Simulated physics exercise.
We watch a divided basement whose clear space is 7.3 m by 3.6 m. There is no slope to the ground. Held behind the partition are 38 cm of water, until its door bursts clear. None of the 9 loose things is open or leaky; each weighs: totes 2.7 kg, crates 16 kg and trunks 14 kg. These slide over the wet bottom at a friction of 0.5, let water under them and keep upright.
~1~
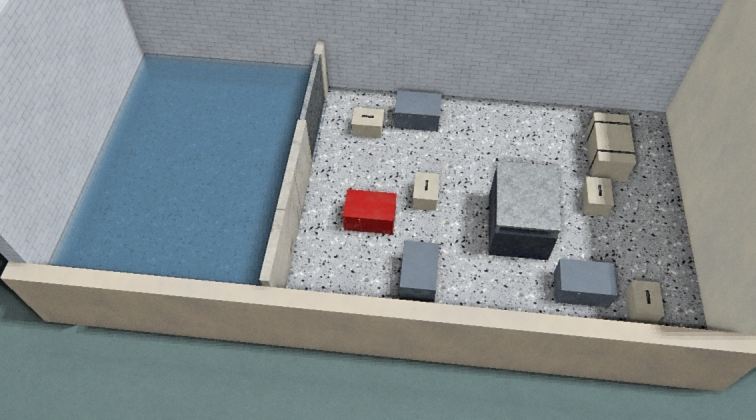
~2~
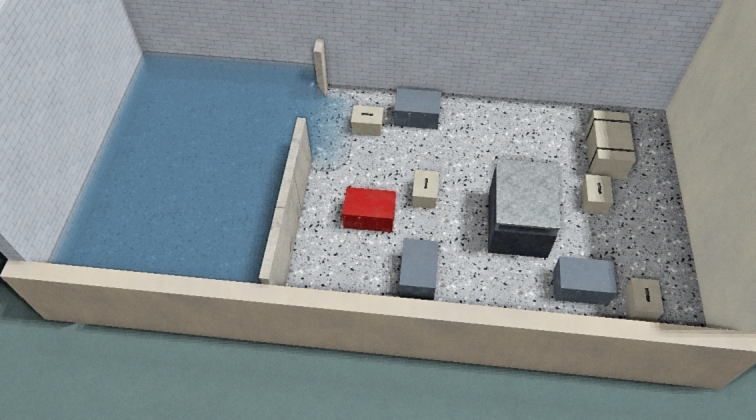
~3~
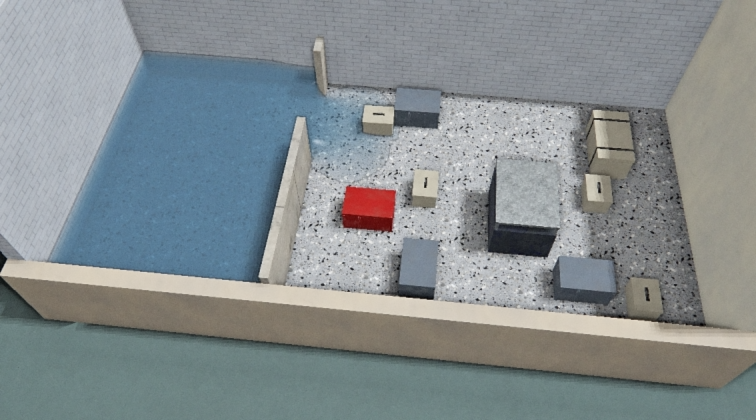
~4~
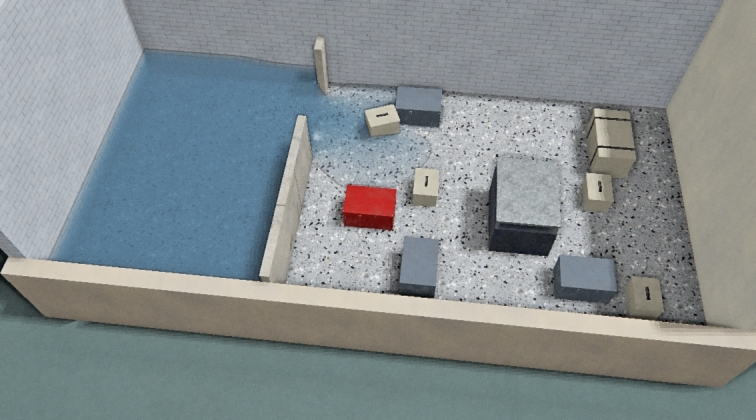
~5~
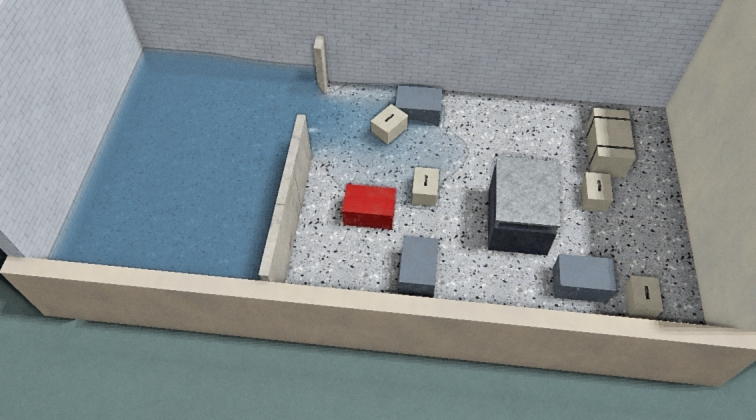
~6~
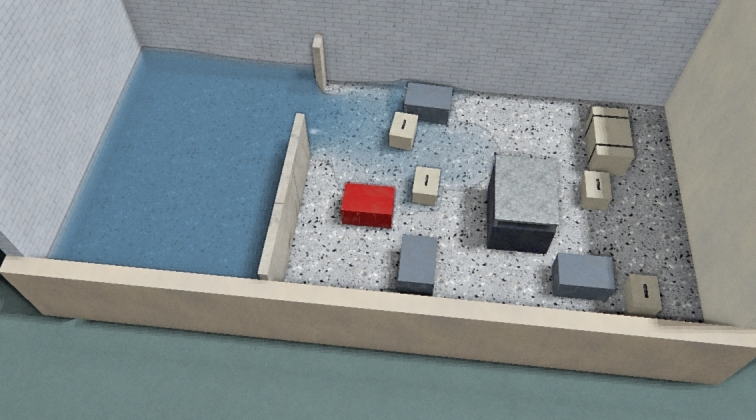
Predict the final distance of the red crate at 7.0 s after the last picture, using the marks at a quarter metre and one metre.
It moves a modest distance.
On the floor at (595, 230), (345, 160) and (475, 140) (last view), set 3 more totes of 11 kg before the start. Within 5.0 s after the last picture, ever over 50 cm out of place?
In sequence: Falls below it / exceeds it / exceeds it.
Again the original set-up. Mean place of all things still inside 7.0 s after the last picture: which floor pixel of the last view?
Near (441, 244).
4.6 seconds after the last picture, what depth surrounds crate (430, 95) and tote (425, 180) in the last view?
Depth approx. 18 cm / 7 cm.
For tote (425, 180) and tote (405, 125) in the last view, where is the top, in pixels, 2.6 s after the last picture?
First near (449, 296), second near (661, 196).
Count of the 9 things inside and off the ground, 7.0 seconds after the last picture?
At that time the total is 9.
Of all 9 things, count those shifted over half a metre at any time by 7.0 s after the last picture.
9 in all.
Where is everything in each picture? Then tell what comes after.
The first frame shows the red crate at (370, 205), on the bottom; water covers 9.2 m2; 0 of 9 have shifted.
The second frame shows the red crate at (369, 202) rests on the ground; water covers 9.9 m2; 0 of 9 have shifted.
The third frame shows the red crate at (369, 202), on the bottom; water covers 10.6 m2; 1 of 9 have shifted.
The fourth frame shows the red crate at (370, 200), on the bottom; water covers 11.5 m2; 1 of 9 have shifted.
The fifth frame shows the red crate at (369, 200) rests on the ground; water covers 12.3 m2; 1 of 9 have shifted.
The sixth frame shows the red crate at (368, 198), on the bottom; water covers 13.1 m2; 2 of 9 have shifted.
Then, 0.6 s after the last picture the red crate is near (368, 198), 0.0 m from its start, aground; 1 afloat.
Then, 2.6 s after the last picture the red crate is near (368, 198), 0.0 m from its start, aground; 4 afloat.
Then, 4.6 s after the last picture the red crate is near (368, 198), 0.0 m from its start, aground; 7 afloat.
Then, 7.0 s after the last picture the red crate is near (335, 176), 0.5 m from its start, afloat; 9 afloat.
